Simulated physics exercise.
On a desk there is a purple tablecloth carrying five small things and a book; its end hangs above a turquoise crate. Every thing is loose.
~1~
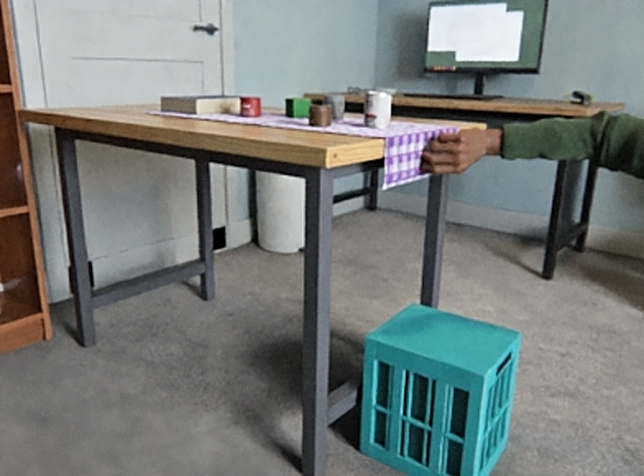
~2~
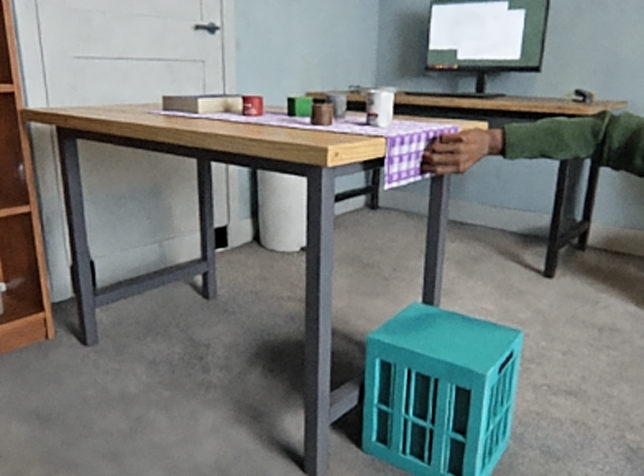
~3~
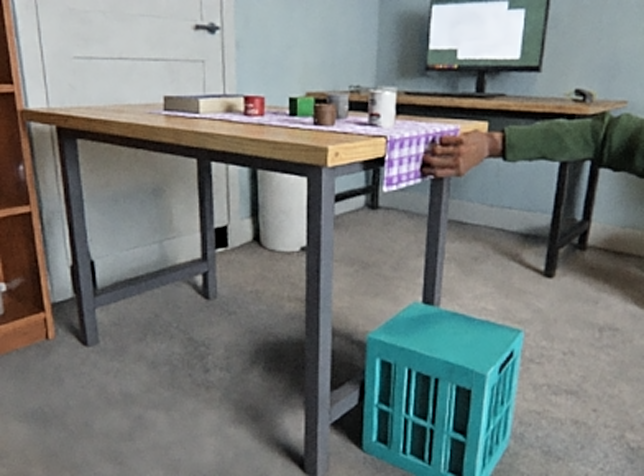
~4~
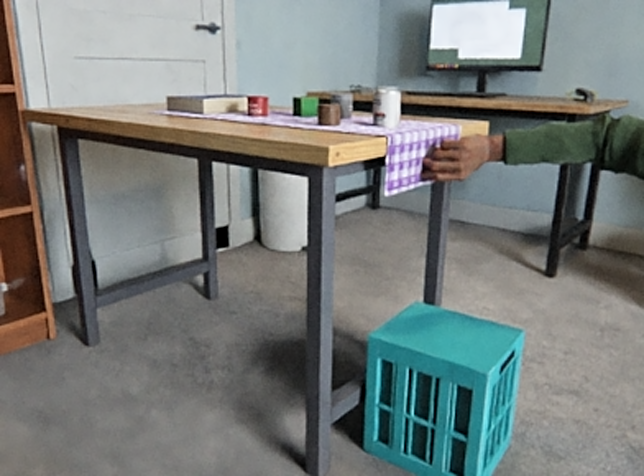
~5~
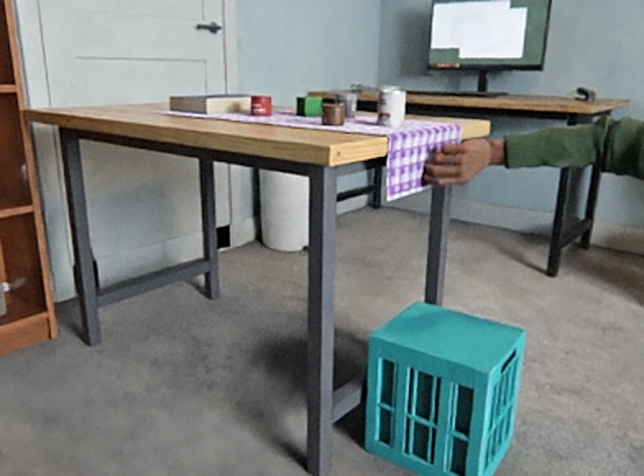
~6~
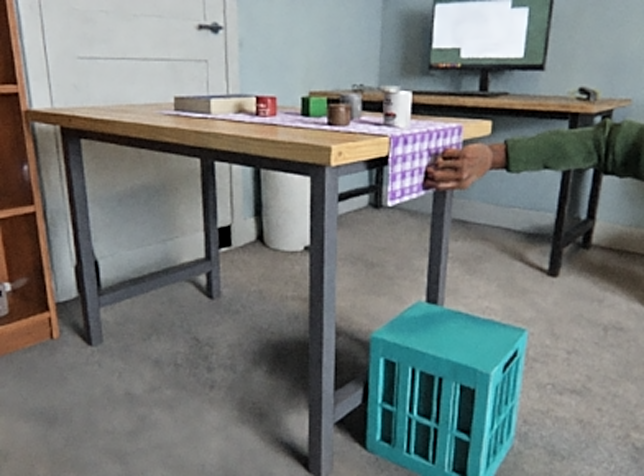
A hand slowly pulling a purple checked tablecloth over the desk's edge above a turquoise crate, small containers shifting right with it.
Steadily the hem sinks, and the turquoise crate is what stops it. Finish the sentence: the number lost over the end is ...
The number lost over the end is three.
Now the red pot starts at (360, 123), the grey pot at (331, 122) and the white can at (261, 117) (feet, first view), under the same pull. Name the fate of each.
The red pot would end up off, the grey pot would end up off, the white can would stay in place.
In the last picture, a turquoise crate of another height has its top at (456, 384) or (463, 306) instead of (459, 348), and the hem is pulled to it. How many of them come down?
That would be 4 and 2.
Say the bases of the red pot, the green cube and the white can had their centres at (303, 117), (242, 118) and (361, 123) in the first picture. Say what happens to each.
The red pot stays put, the green cube stays put, and the white can topples down.
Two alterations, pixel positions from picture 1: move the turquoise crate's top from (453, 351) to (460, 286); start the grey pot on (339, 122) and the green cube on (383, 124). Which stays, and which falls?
The grey pot holds on; the green cube comes down.
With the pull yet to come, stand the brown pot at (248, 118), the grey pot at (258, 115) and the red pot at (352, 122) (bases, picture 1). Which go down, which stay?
The brown pot stays put; the grey pot stays put; and the red pot topples down.
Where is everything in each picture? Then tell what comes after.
Hem (383, 189); white can (378, 93); brown pot (320, 106); grey pot (334, 96); green cube (298, 98); red pot (250, 98); top of the crate (453, 351), in the first frame.
Hem (385, 189); white can (380, 91), in the second frame.
Hem (383, 192); brown pot (325, 105), in the third frame.
Hem (385, 196); grey pot (342, 94); top of the crate (457, 349), in the fourth frame.
Hem (387, 201); green cube (309, 97), in the fifth frame.
Hem (388, 206); white can (398, 91); brown pot (339, 105); grey pot (351, 94); green cube (314, 97); red pot (266, 97), in the sixth frame.
Soon after, hem near (425, 237); white can gone.
Then, hem near (423, 293); white can and brown pot gone.
Further on, hem on the crate; white can, brown pot and grey pot gone.
At rest, hem on the crate; white can, brown pot and grey pot gone. The answer is three.
